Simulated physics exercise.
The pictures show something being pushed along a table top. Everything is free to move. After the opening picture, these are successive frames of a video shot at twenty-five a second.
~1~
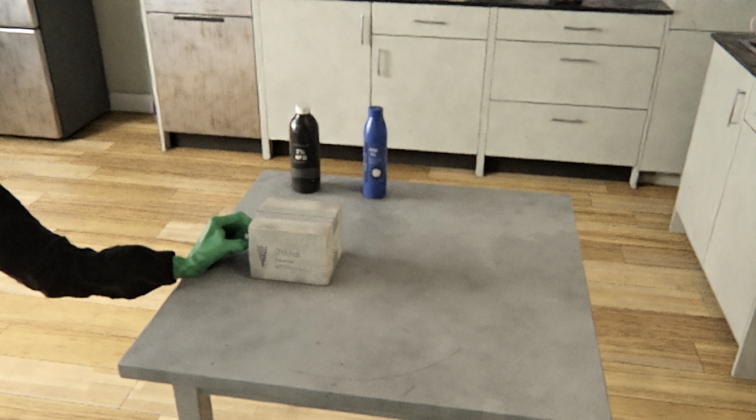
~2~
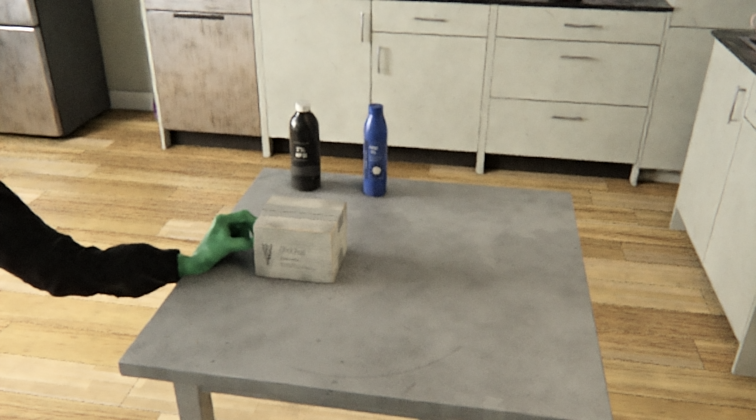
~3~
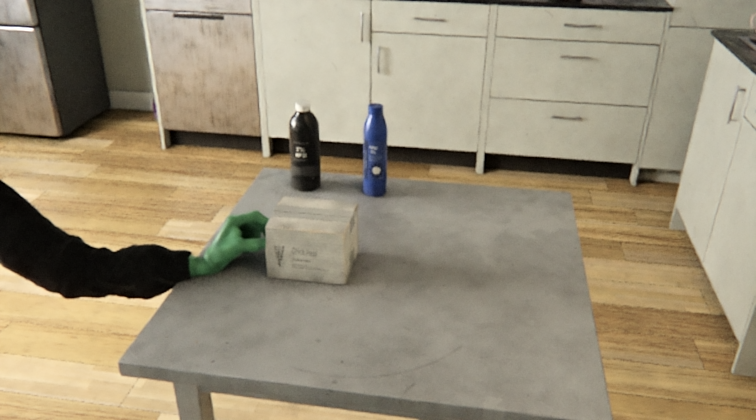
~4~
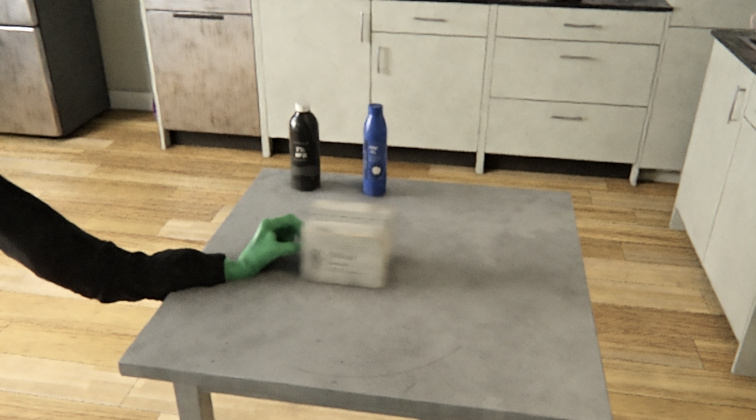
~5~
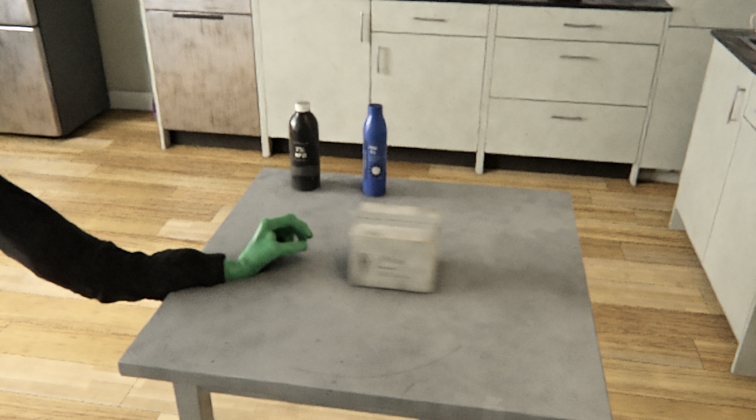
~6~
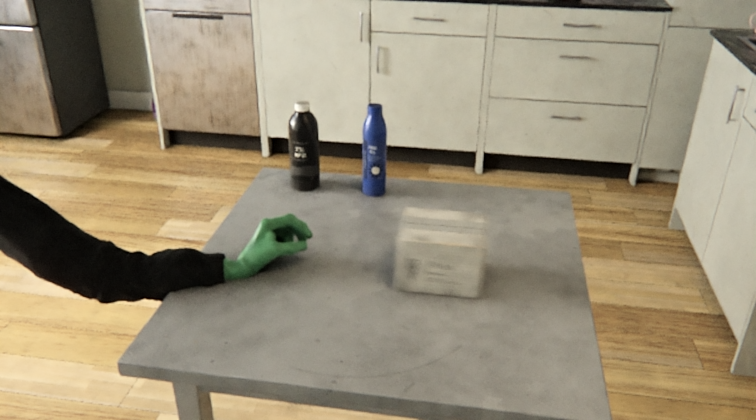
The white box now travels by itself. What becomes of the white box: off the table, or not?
The white box goes over the edge.
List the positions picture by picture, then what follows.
In the first frame, under the hand; white box (297, 240).
In the second frame, under the hand; white box (302, 239).
In the third frame, under the hand; white box (313, 240).
In the fourth frame, white box (349, 243).
In the fifth frame, white box (396, 247) moved a little.
In the sixth frame, white box (442, 252) moved about its own width.
Then, 0.10 s later than the last frame, white box moved well along near (552, 260).
Then, 0.30 s later than the last frame, white box now off the table.
Then, 0.50 s later than the last frame, things are still on the move.
Then, 0.70 s later than the last frame, as before.
When it is over, off the table, white box.
